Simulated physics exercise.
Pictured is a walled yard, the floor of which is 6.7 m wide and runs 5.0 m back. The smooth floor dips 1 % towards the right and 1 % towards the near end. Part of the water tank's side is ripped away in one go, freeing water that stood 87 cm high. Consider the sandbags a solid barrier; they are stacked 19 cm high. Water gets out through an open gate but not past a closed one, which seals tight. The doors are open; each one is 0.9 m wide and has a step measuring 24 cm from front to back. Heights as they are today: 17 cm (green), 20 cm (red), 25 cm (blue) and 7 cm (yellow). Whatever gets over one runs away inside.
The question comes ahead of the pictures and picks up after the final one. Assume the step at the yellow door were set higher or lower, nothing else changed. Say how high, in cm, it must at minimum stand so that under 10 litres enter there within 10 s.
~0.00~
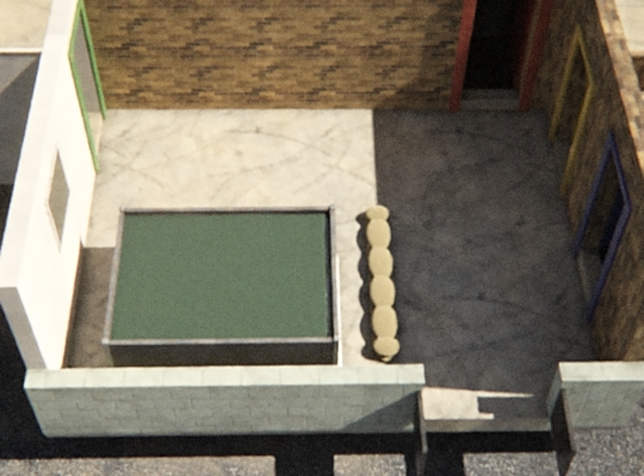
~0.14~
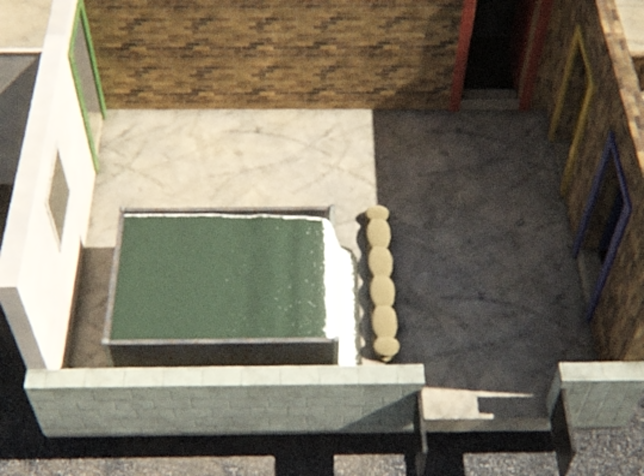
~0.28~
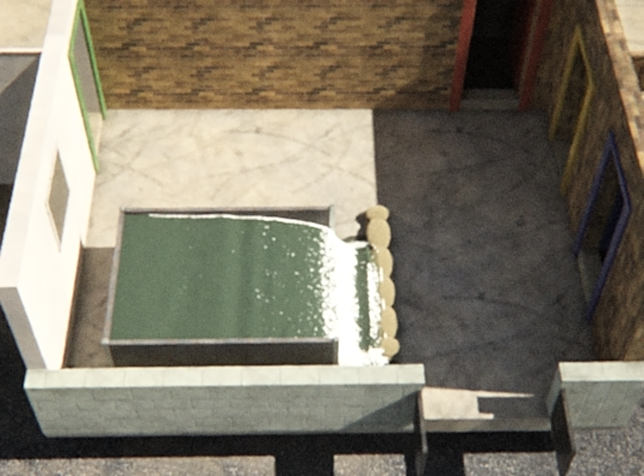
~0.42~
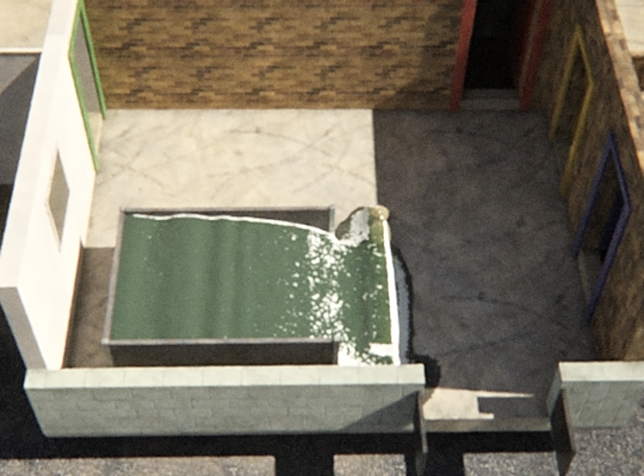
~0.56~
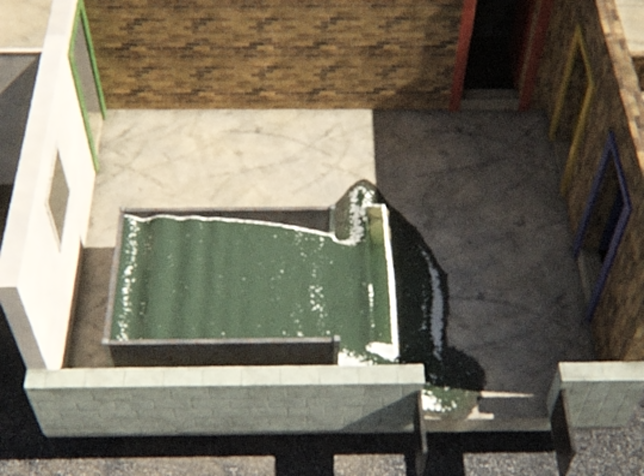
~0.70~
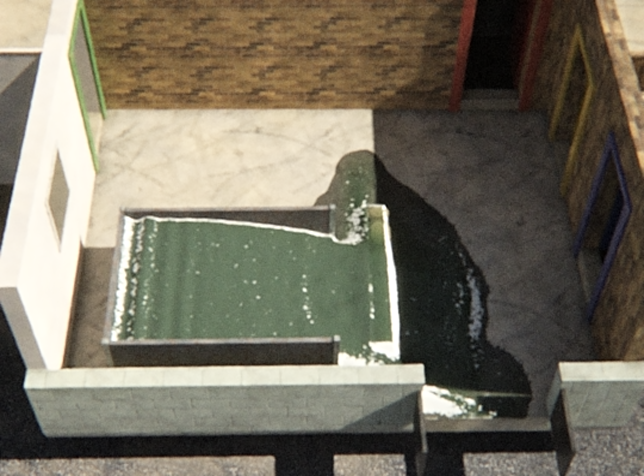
It must stand at least about 19 cm high.
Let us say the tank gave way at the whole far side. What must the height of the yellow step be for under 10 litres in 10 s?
Then 32 cm.
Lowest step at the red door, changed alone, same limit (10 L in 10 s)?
I'd raise red to close to 24 cm.
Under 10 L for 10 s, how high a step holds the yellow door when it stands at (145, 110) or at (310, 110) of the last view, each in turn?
In turn: Roughly 12.0 cm, roughly 14.0 cm.
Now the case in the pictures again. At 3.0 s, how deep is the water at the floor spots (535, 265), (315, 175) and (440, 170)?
The depths come to about 27, 4 and 2 cm.
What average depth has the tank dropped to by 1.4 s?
I'd put it at some 50 centimetres on average.
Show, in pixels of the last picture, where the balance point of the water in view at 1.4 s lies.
The centre of all the water is around (311, 313).
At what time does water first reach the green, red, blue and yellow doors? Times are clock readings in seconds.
Arrival: Green 3.2 s, red 2.2 s, blue 1.1 s, yellow 1.8 s.
After 1.4 s water covers 50 % of the floor, deepest (61 cm) near (368, 327); it has not reached the yellow door.
After 3.0 s water covers 75 % of the floor, deepest (36 cm) near (369, 339); 15 cm at the yellow door, 31 litres in over its 7 cm step.
After 10.0 s water covers 95 % of the floor, deepest (22 cm) near (79, 294); 9 cm at the yellow door, 197 litres in over its 7 cm step.
At the yellow door as built, the water arrived by 1.8 s and peaked near 18 cm at 5.4 s.
With a step of 16 cm, 29 litres would have come in within the 10 s; with 22 cm, 4 litres. So under 10 litres takes about 19 cm.
